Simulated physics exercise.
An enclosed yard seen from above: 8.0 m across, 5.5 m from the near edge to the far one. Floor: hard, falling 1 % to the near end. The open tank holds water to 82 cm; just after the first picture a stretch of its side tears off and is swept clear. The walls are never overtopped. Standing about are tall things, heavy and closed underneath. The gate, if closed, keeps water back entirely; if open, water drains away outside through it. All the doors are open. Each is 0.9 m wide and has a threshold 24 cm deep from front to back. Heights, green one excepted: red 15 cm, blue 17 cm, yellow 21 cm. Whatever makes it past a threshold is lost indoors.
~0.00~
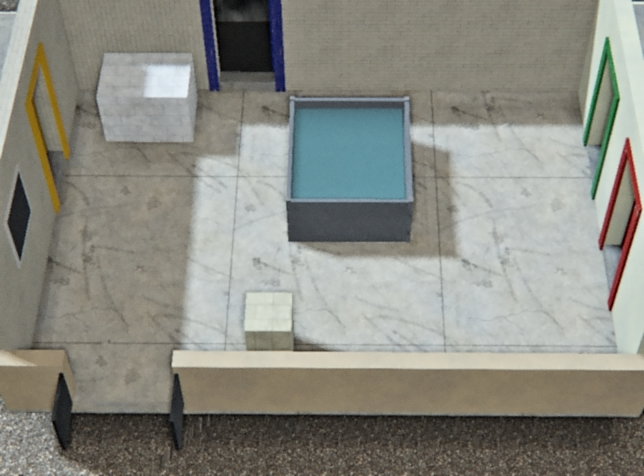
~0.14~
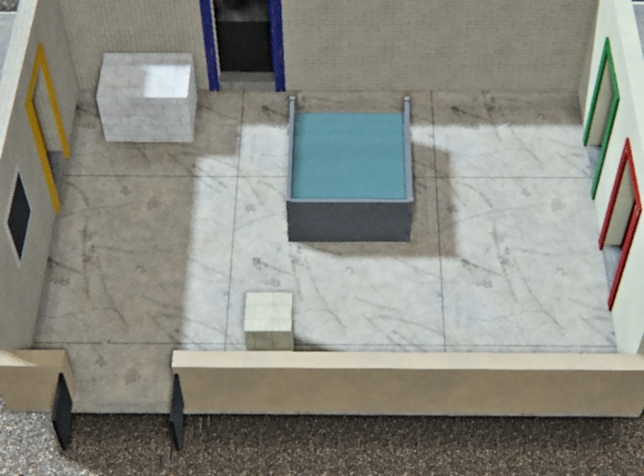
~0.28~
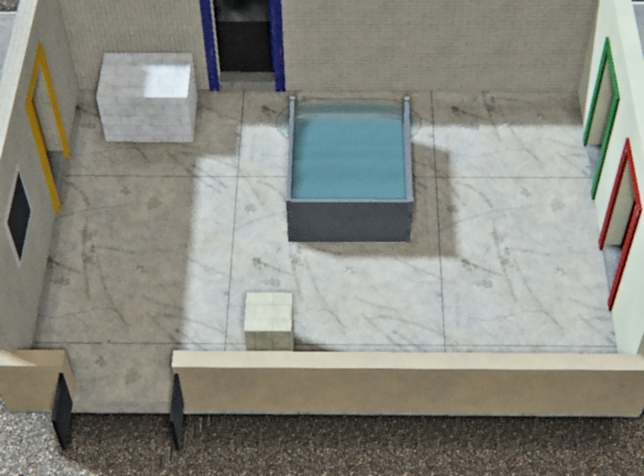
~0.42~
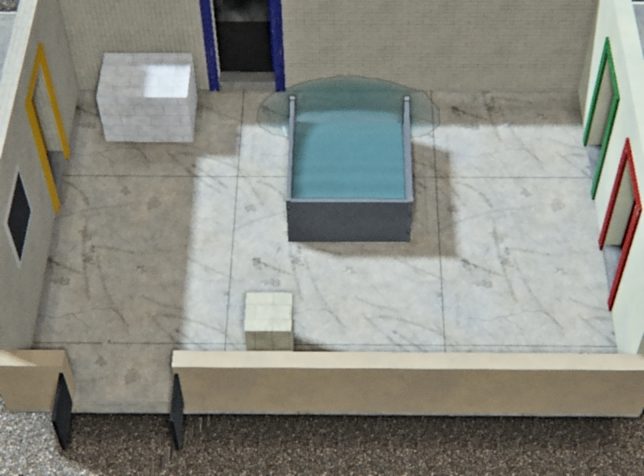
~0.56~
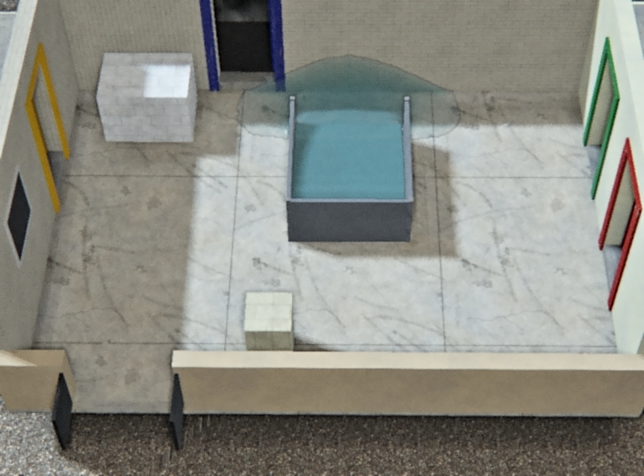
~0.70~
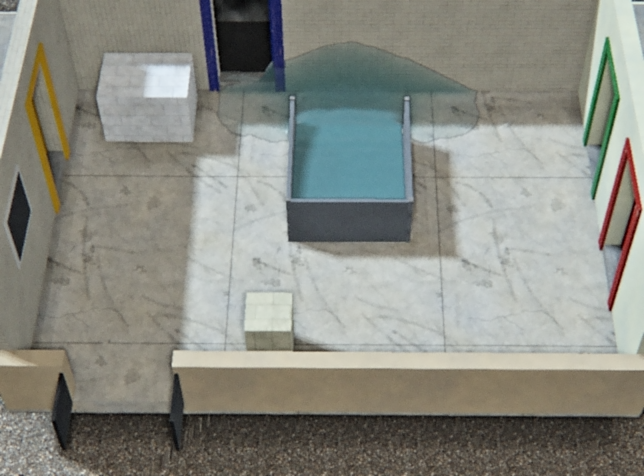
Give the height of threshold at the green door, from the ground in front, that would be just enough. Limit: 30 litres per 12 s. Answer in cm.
Close to 15 cm.
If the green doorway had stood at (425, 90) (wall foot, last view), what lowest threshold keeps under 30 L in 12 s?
Minimum: Close to 28 cm.
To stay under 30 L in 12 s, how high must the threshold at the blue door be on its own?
Roughly 16 cm at the blue door.
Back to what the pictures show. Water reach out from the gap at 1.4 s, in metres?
Roughly 4.2 metres.
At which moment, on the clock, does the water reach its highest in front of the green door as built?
Around 2.4 s, give or take.
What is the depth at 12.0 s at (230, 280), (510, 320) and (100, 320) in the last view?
The depths come to about 4, 7 and 7 cm.
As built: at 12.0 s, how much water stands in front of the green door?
About 3.5 cm.
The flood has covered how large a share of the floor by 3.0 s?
Roughly 55 percent of the floor is wet.
After 1.4 s water covers 15 % of the floor, deepest (54 cm) near (349, 94); it has not reached the green door.
After 3.0 s water covers 55 % of the floor, deepest (29 cm) near (202, 101); 17 cm at the green door, 62 litres in over its 6 cm threshold.
After 12.0 s water covers 95 % of the floor, deepest (10 cm) near (415, 387); 3 cm at the green door, 126 litres in over its 6 cm threshold.
At the green door as built, the water arrived by 1.7 s and peaked near 19 cm at 2.4 s.
Run again over the same 12 s with other heights there, 38 litres in over 14 cm, 22 litres over 16.5 cm. The limit of 30 litres is kept from about 15 cm up.
